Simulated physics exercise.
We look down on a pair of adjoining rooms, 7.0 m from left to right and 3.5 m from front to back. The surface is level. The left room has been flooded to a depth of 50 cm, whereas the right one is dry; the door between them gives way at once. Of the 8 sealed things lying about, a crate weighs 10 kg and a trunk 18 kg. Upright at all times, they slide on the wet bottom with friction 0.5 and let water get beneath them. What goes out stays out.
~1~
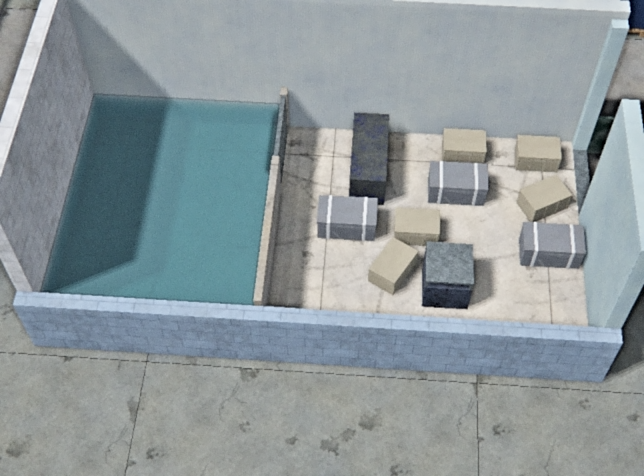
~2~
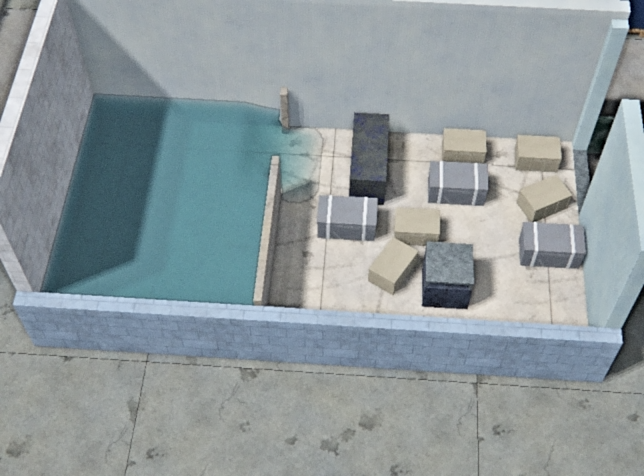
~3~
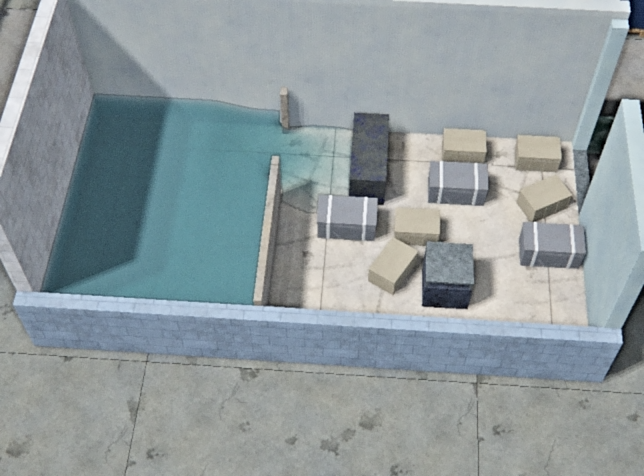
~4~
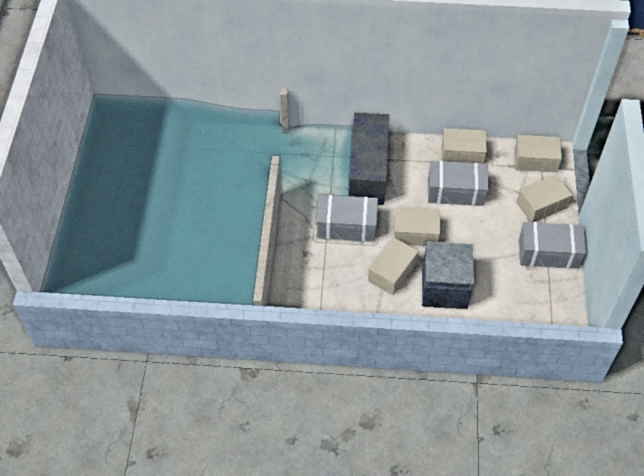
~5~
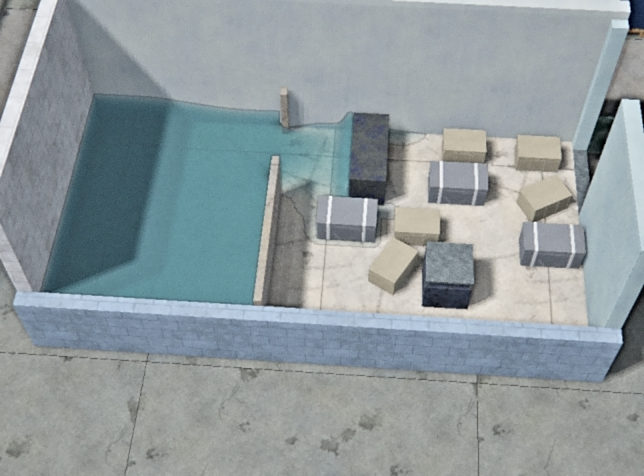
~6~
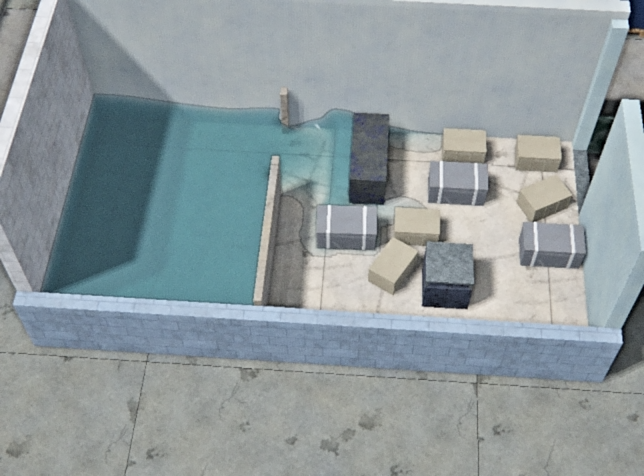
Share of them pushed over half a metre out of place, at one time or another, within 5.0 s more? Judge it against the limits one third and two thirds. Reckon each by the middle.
My call is no less than two thirds.
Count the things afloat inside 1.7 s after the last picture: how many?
Count: 3.
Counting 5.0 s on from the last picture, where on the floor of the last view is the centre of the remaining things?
Near (477, 189).
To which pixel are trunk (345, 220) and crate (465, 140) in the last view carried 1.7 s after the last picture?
They should sit about (369, 306) and (510, 150) in the last view.
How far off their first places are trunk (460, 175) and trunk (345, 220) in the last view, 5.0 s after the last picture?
So you get 50 cm for the one named first, 250 cm for the other.
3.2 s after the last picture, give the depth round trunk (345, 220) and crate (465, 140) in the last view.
I'd estimate 10 cm for the first and 6 cm for the second.
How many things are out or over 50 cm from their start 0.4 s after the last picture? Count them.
My count gives 1.
Then, 0.4 s after the last picture 1 of 8 are over 50 cm from their spots; 0 afloat.
Then, 1.7 s after the last picture 2 of 8 are over 50 cm from their spots; 3 afloat.
Then, 3.2 s after the last picture 3 of 8 are over 50 cm from their spots; 4 afloat.
Then, 5.0 s after the last picture 7 of 8 are over 50 cm from their spots, and 7 have been at some point; 5 afloat.
